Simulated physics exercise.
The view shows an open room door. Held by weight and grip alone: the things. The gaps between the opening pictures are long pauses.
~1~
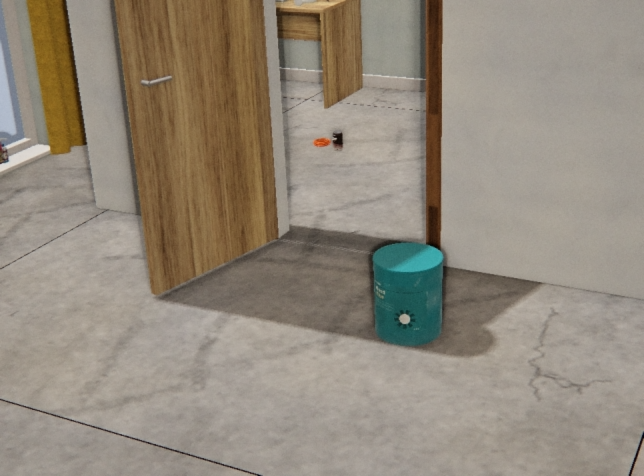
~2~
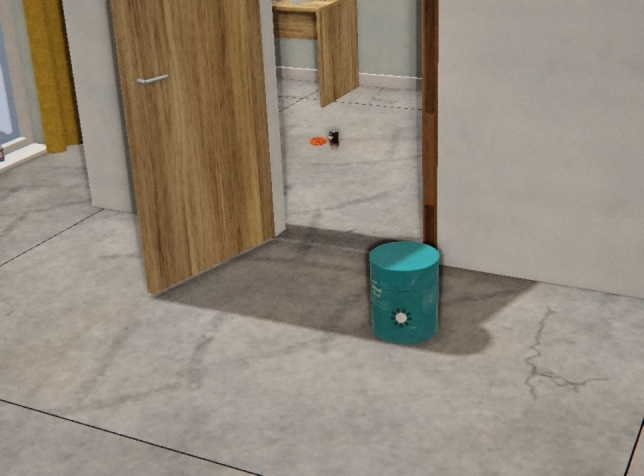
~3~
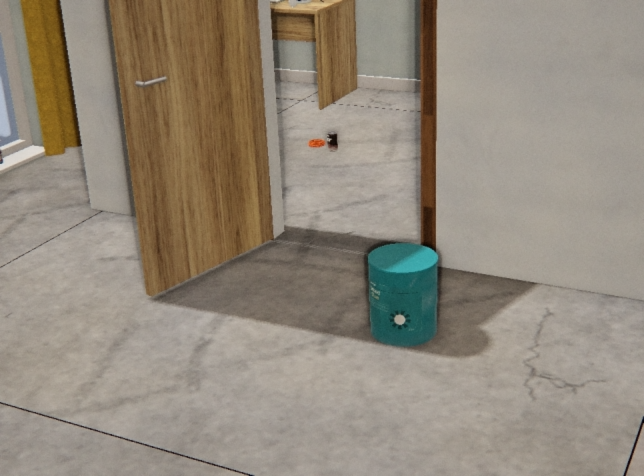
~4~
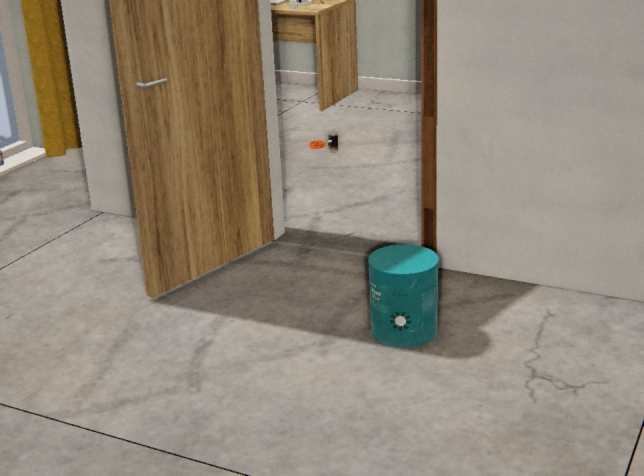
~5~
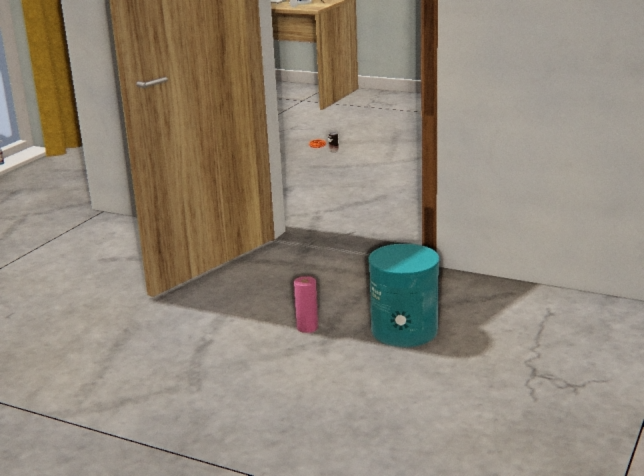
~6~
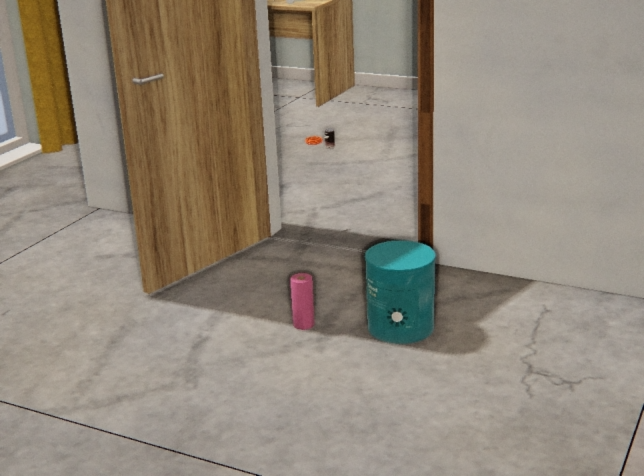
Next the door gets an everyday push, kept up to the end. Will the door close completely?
Yes - most likely the door will get the whole way.
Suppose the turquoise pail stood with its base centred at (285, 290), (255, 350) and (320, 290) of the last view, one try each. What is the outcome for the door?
First it cannot finish its swing, then it finishes its swing, and last it cannot finish its swing.
Then, 1.00 s later than the last frame, door at 71°.
Then, 1.60 s later than the last frame, door at 34°.
When it is over, door at 0°; both as before. End places, in pixels of the last picture, pink roll near (303, 302).
